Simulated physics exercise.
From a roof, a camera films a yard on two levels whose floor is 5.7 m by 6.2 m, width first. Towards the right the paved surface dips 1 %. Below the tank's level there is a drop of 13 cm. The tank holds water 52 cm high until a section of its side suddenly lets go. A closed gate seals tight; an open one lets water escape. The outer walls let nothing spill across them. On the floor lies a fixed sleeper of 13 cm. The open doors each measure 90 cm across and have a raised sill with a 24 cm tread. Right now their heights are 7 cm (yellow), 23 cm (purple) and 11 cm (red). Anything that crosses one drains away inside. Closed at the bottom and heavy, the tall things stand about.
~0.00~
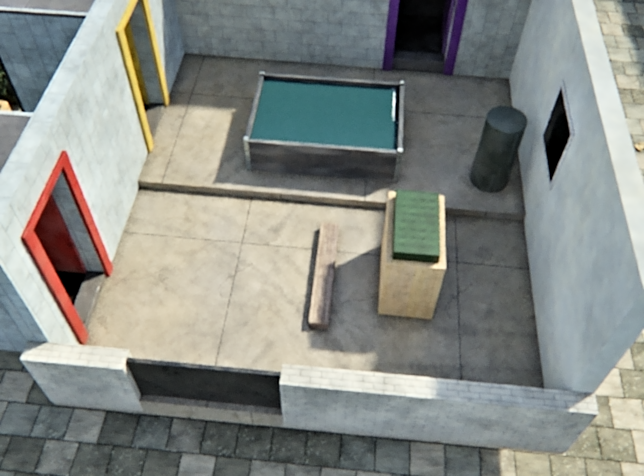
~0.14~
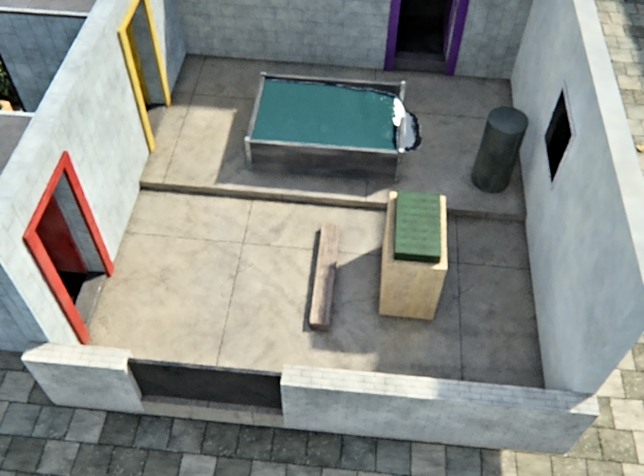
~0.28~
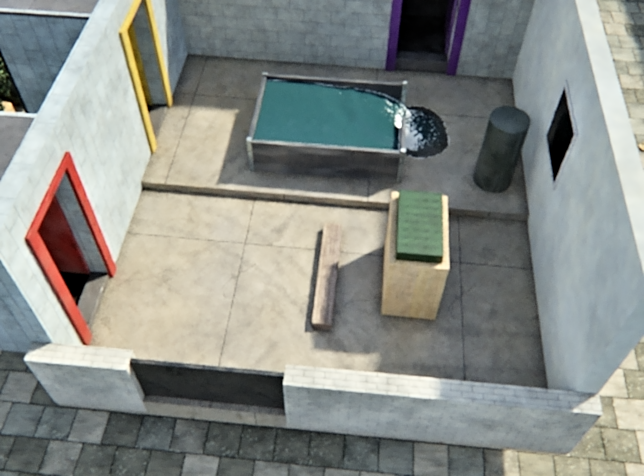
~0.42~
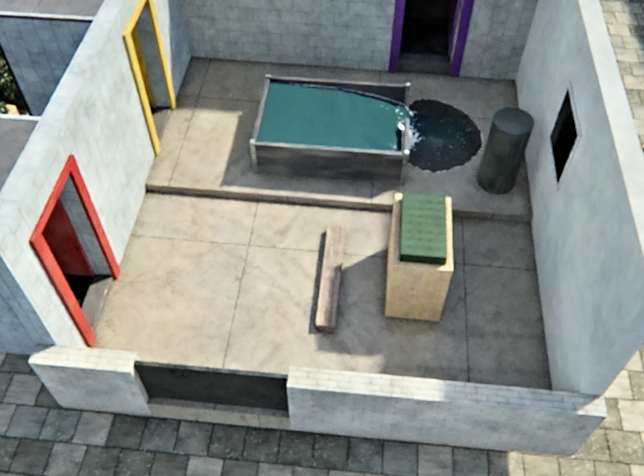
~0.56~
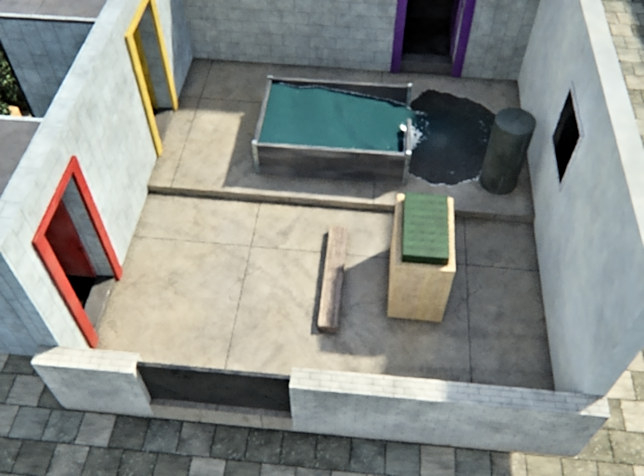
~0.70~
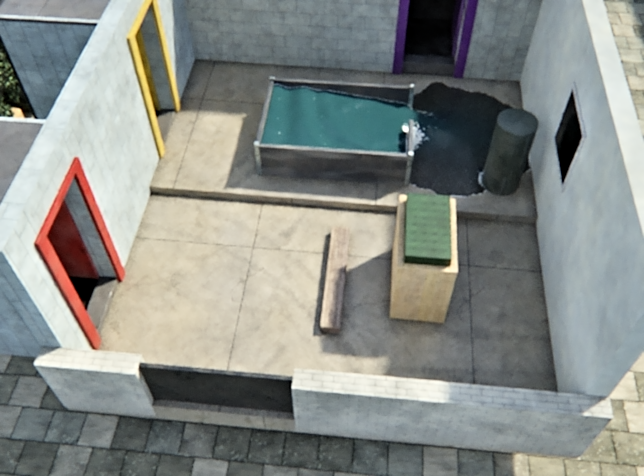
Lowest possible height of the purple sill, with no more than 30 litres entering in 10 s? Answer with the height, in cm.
I would say 7.5 cm.
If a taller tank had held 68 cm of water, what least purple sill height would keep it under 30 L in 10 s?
About 11.0 centimetres.
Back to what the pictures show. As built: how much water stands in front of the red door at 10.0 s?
Lab note: Depth approx. 1.0 cm.
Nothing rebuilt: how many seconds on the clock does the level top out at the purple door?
The level tops out around 3.0 s.
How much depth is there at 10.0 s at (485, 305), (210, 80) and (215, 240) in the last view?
In order: Around 6, 8 and 3 cm.
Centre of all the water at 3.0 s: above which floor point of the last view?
The balance point sits at roughly (402, 142).
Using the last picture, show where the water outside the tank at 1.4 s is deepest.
Near pixel (514, 83).
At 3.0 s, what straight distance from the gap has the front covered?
Near 5.0 m, more or less.
After 1.4 s water covers 15 % of the floor, deepest (38 cm) near (514, 83); 2 cm at the purple door, 0 litres in over its 23 cm sill.
After 3.0 s water covers 30 % of the floor, deepest (26 cm) near (515, 90); 12 cm at the purple door, 0 litres in over its 23 cm sill.
After 10.0 s water covers 90 % of the floor, deepest (12 cm) near (517, 103); 7 cm at the purple door, 0 litres in over its 23 cm sill.
At the purple door as built, the water arrived by 1.4 s and peaked near 12 cm at 3.0 s.
With a sill of 7 cm, 38 litres would have come in within the 10 s; with 9.5 cm, 12 litres. So under 30 litres takes about 7.5 cm.
